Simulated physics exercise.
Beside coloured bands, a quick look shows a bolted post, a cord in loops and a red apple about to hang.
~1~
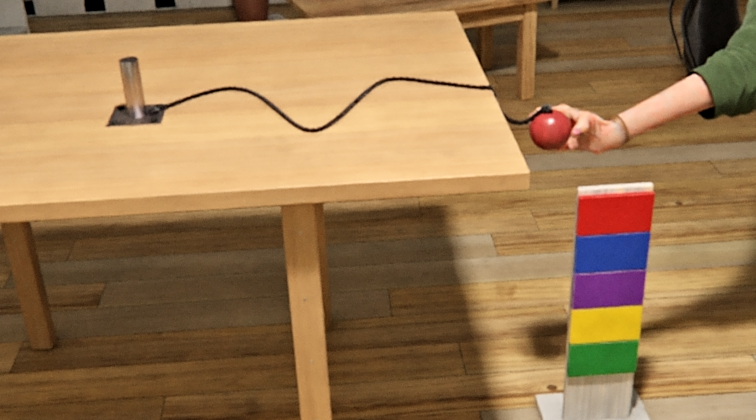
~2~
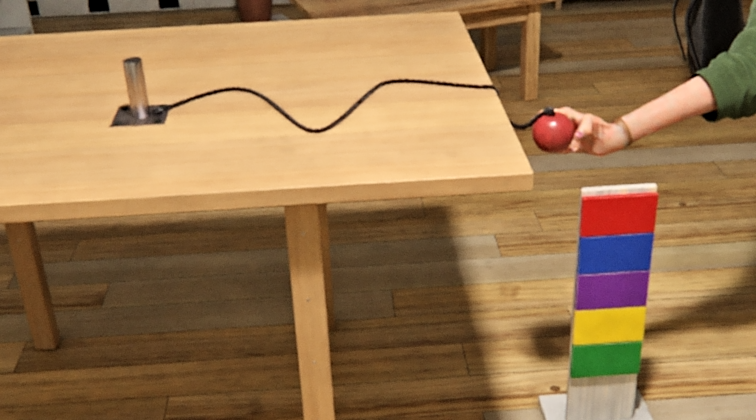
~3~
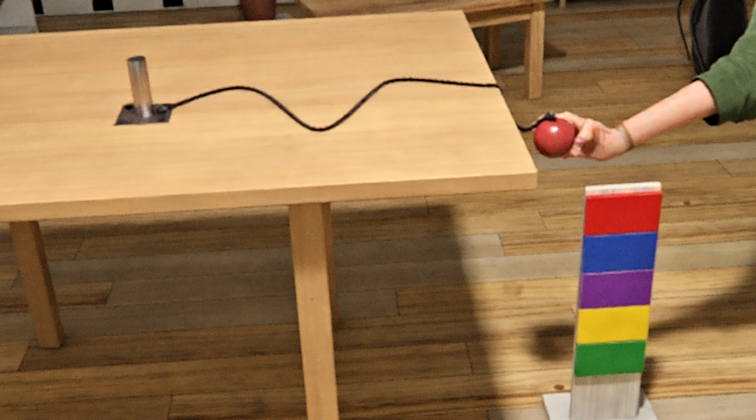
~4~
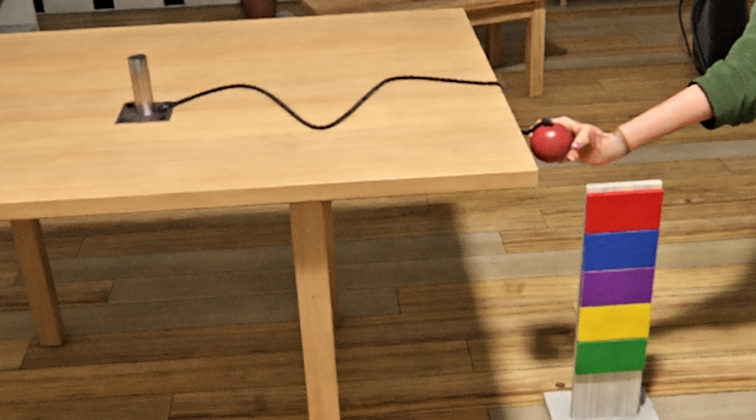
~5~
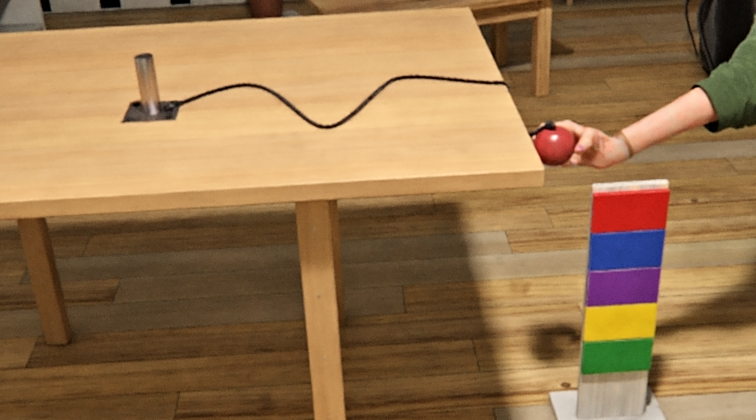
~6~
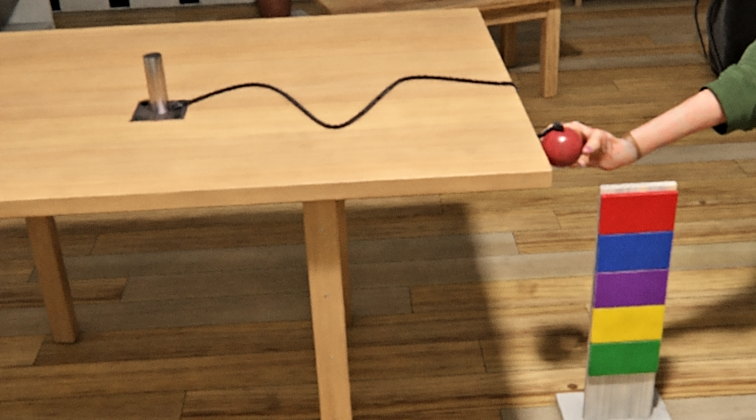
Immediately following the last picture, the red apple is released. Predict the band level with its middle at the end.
Prediction: Yellow.
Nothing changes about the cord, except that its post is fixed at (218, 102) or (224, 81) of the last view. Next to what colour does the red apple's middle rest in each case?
Case by case: Green, then green.
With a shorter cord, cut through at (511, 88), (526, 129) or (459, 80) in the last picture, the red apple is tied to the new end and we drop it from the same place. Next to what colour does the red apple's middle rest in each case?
For the first: Blue; for the second: Purple; for the third: Red.
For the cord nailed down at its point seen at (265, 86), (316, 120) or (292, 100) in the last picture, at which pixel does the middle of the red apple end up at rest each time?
Going through the tries, I'd expect close to (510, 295), (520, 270) and lastly (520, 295).
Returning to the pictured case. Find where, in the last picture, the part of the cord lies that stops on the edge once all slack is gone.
The bit in question sits close to (381, 95).
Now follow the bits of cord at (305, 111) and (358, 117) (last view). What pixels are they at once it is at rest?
One ends up around (371, 94), the other around (457, 87).
Soon after, apple near (549, 325); level with yellow.
After that, apple near (476, 309); level with purple.
And then, apple near (525, 307); level with yellow.
In the end, apple near (505, 314); level with yellow. Its middle rests at the yellow band.
